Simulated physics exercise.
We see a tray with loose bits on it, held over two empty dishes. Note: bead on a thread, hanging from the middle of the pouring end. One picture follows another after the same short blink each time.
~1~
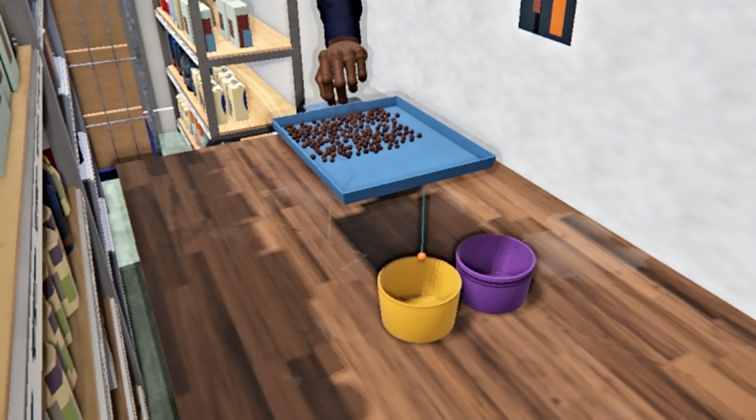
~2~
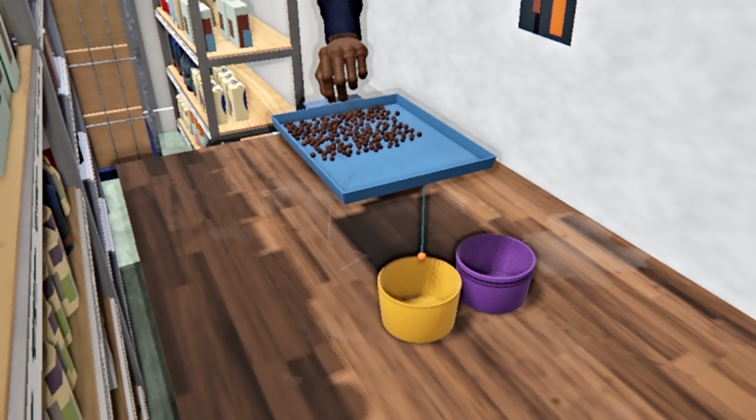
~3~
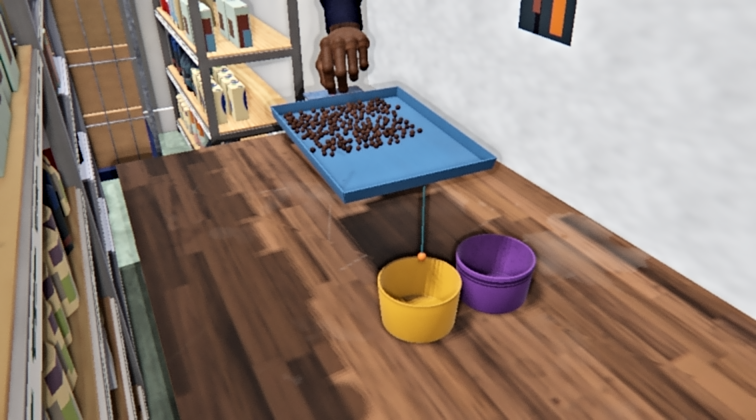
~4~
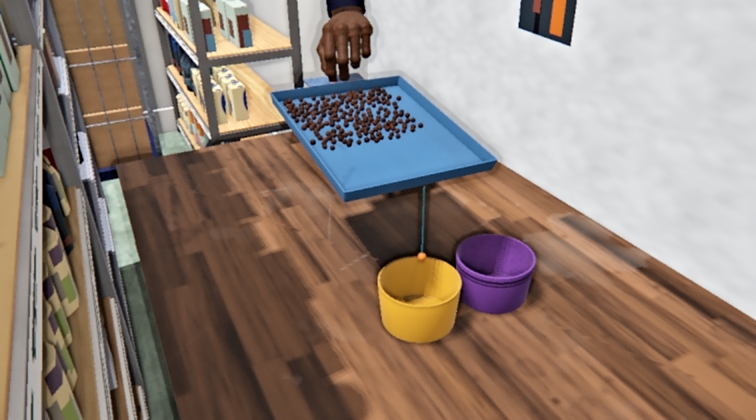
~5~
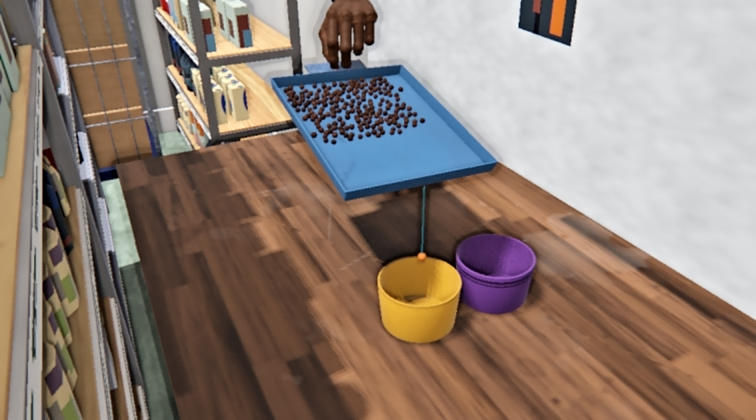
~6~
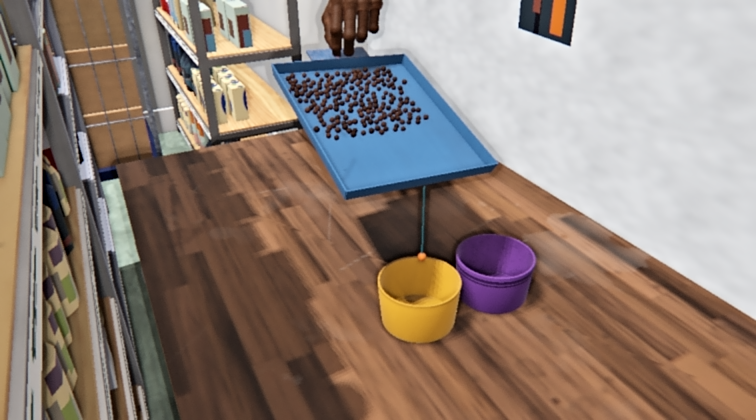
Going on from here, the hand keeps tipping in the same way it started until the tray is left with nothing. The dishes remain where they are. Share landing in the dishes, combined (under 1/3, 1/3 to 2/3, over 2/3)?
So the dishes end up with above two thirds of the load.
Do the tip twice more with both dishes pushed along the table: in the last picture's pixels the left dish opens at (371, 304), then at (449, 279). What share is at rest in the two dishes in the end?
First placement: Some 60 %; second placement: Some 80 %.
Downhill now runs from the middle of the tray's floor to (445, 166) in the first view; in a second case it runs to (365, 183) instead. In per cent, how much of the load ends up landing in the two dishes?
That comes to 90 per cent the first time and 0 per cent the second.
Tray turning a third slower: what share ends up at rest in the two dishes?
It would be close to 80 per cent.
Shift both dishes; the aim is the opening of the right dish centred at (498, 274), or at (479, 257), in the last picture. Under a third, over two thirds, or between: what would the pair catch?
Try 1 - more than two thirds; try 2 - above two thirds.
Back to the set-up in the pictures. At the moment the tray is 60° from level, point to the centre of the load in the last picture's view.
In the last view, the load is centred near (456, 176).
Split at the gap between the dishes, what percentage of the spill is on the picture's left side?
About 30 per cent.
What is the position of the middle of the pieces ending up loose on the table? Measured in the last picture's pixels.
Close to pixel (526, 375) in the last view.
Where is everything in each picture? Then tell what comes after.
In the first picture, corners of the pouring end near (345, 192) and (493, 155), level; middle of the load near (350, 132), allspice berries; left dish near (440, 320); right dish near (518, 292); bead on its thread near (422, 257).
In the second picture, corners of the pouring end near (345, 192) and (493, 156), level; middle of the load near (350, 130).
In the third picture, corners of the pouring end near (345, 191) and (494, 157), tipped barely, lowest at the right corner; middle of the load near (350, 123).
In the fourth picture, corners of the pouring end near (346, 190) and (494, 159), tipped a little, lowest at the right corner; middle of the load near (350, 114).
In the fifth picture, corners of the pouring end near (347, 190) and (495, 160), tipped a little, lowest at the right corner; middle of the load near (352, 105).
In the sixth picture, corners of the pouring end near (348, 189) and (495, 162), tipped clearly, lowest at the right corner; middle of the load near (355, 97), a little on the move; left dish near (440, 320); right dish near (518, 292).
Shortly afterwards, tray tipped steeply; near two thirds on the tray; only a few in the left dish; only a few in the right dish; only a few outside both; near a quarter in the air.
Next, tray tipped right over; near half on the tray; a little in the left dish; near a quarter in the right dish; a little outside both; a little in the air.
Some moments later, tray tipped past a quarter turn; near a quarter in the left dish; near half in the right dish; near a quarter outside both.
In the end, tray tipped past a quarter turn; near a quarter in the left dish; near half in the right dish; near a quarter outside both.
